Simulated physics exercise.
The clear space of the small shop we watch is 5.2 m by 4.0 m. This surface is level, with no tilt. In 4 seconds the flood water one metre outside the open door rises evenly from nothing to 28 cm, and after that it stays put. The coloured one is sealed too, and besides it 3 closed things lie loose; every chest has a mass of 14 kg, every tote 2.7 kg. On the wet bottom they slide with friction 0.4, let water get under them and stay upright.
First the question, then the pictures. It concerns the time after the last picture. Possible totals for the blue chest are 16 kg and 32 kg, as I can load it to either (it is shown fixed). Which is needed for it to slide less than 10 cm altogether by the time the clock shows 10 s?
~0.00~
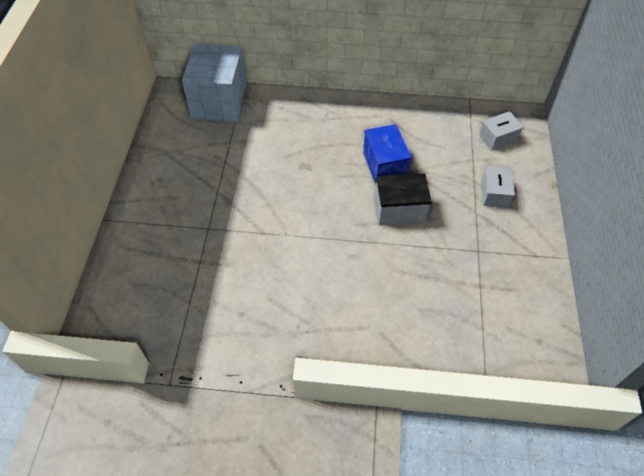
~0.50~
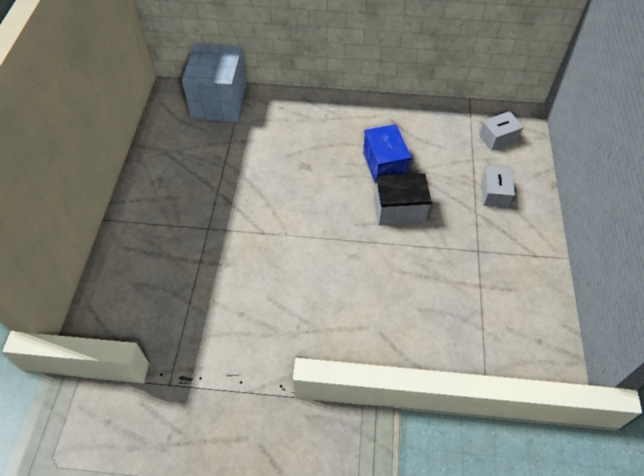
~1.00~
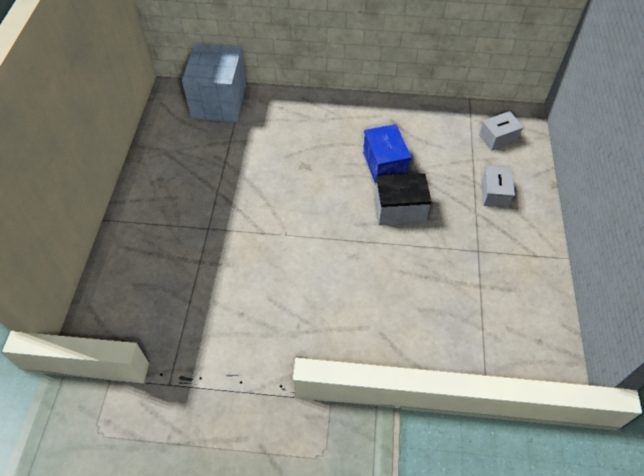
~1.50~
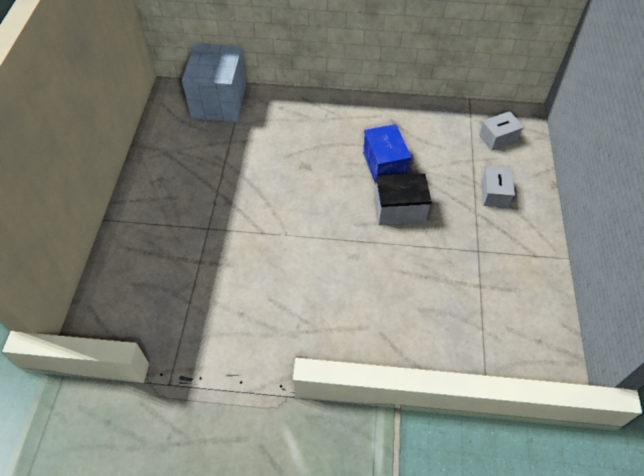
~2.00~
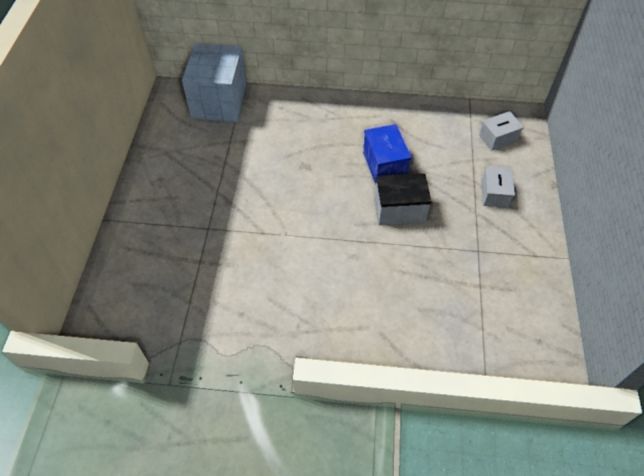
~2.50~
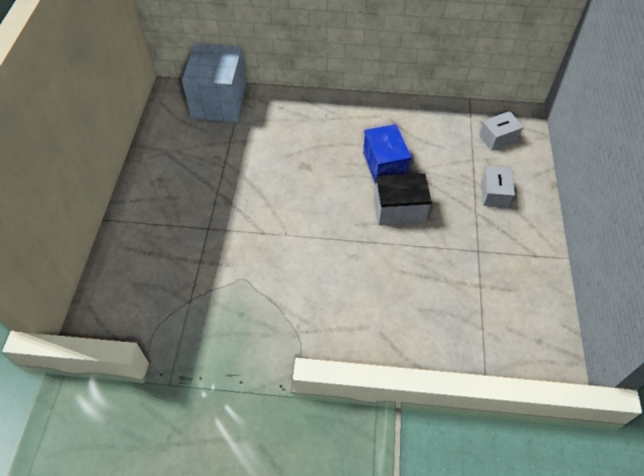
Neither figure is plenty.
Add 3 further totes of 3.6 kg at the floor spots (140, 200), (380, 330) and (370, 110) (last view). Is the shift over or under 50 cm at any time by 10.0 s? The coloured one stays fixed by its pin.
Note, in sequence: Exceeded, not exceeded, exceeded.
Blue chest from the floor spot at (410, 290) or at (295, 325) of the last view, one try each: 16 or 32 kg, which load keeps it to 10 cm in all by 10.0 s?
For the first spot the lighter suffices, for the second both come up short.
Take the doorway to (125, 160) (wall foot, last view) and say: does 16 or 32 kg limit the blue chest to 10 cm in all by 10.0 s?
If so, both fall short.
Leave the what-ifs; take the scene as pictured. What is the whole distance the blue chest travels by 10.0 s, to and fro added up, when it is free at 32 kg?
The distance adds up to about 30 cm.
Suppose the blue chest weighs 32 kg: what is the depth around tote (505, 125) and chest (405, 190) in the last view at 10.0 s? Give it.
Close to 11 and 8 centimetres.
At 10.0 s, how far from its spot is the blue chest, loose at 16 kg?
It would be some 200 cm from its spot.
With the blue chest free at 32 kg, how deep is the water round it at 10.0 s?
11 cm, roughly.
After 3.5 s the blue chest would be 0 cm from its start with 16 kg and 0 cm from its start with 32 kg; 0 cm of water round it then.
After 4.5 s the blue chest would be 0 cm from its start with 16 kg and 0 cm from its start with 32 kg; 3 cm of water round it then.
After 7.0 s the blue chest would be 75 cm from its start with 16 kg and 0 cm from its start with 32 kg; 6 cm of water round it then.
After 10.0 s the blue chest would be 190 cm from its start with 16 kg and 33 cm from its start with 32 kg; 11 cm of water round it then.
